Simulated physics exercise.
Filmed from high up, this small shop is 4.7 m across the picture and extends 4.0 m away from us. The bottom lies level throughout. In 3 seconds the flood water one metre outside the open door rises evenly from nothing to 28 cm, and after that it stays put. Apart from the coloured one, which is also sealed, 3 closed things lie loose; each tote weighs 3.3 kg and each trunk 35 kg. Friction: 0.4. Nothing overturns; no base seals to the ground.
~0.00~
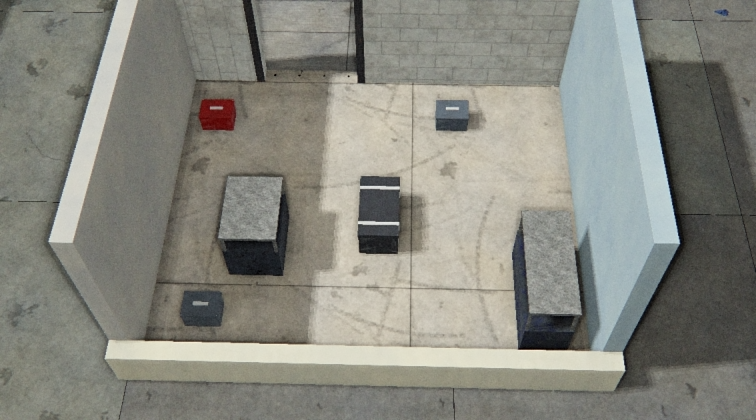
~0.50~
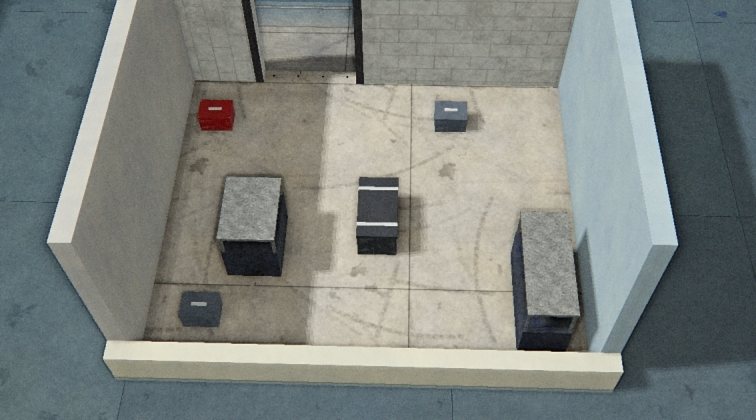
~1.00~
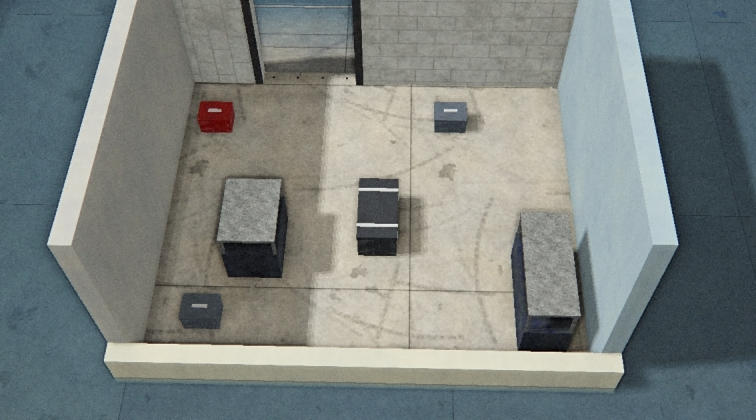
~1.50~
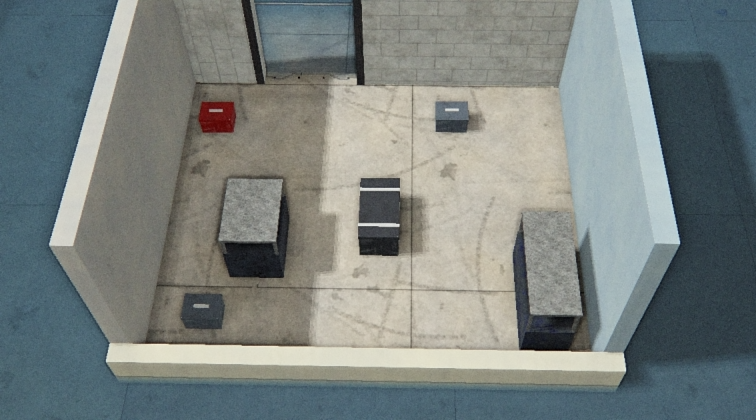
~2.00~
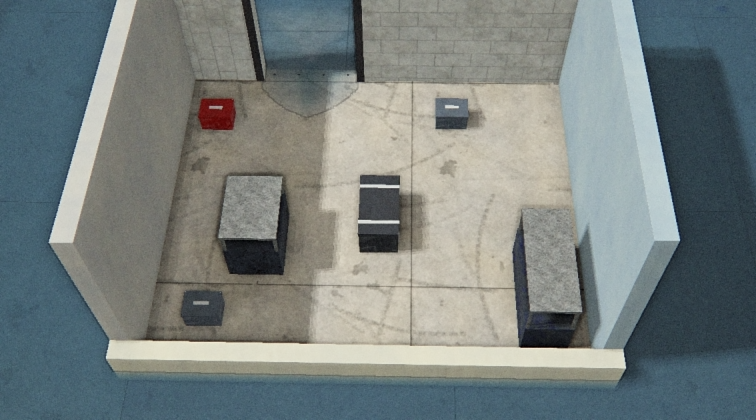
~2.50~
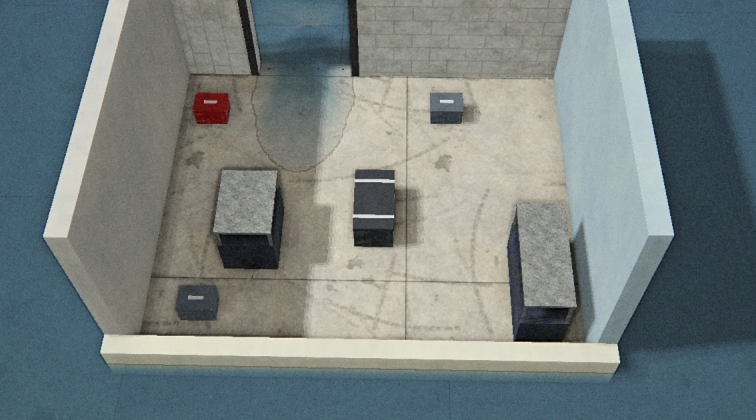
Water covered the ground outside the small walled shop, then crept through the doorway and spread across the floor in a rounded patch, while the red box and the grey ones stayed put.
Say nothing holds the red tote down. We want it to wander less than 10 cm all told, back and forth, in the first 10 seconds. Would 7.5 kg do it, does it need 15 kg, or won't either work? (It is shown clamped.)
Only the larger figure is plenty.
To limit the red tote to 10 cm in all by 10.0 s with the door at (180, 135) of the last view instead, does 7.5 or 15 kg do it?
Result: Neither option suffices.
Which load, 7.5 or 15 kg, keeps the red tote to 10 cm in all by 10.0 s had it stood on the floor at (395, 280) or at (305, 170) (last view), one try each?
First try, both options fail; second try, both options fail.
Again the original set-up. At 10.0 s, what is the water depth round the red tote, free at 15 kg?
Around 9 cm.
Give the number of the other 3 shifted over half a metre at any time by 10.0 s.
I make that 2.
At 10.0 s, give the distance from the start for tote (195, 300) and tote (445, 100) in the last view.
200 cm, 10 cm.
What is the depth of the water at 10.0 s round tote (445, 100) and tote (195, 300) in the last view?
I'd estimate 4 cm for the first and 11 cm for the second.
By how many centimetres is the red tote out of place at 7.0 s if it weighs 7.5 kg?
It would be some 30 cm from its spot.
After 3.5 s the red tote would be 0 cm from its start with 7.5 kg and 0 cm from its start with 15 kg; 2 cm of water round it then.
After 4.5 s the red tote would be 5 cm from its start with 7.5 kg and 0 cm from its start with 15 kg; 3 cm of water round it then.
After 7.0 s the red tote would be 35 cm from its start with 7.5 kg and 0 cm from its start with 15 kg; 7 cm of water round it then.
After 10.0 s the red tote would be 26 cm from its start with 7.5 kg and 0 cm from its start with 15 kg; 9 cm of water round it then.
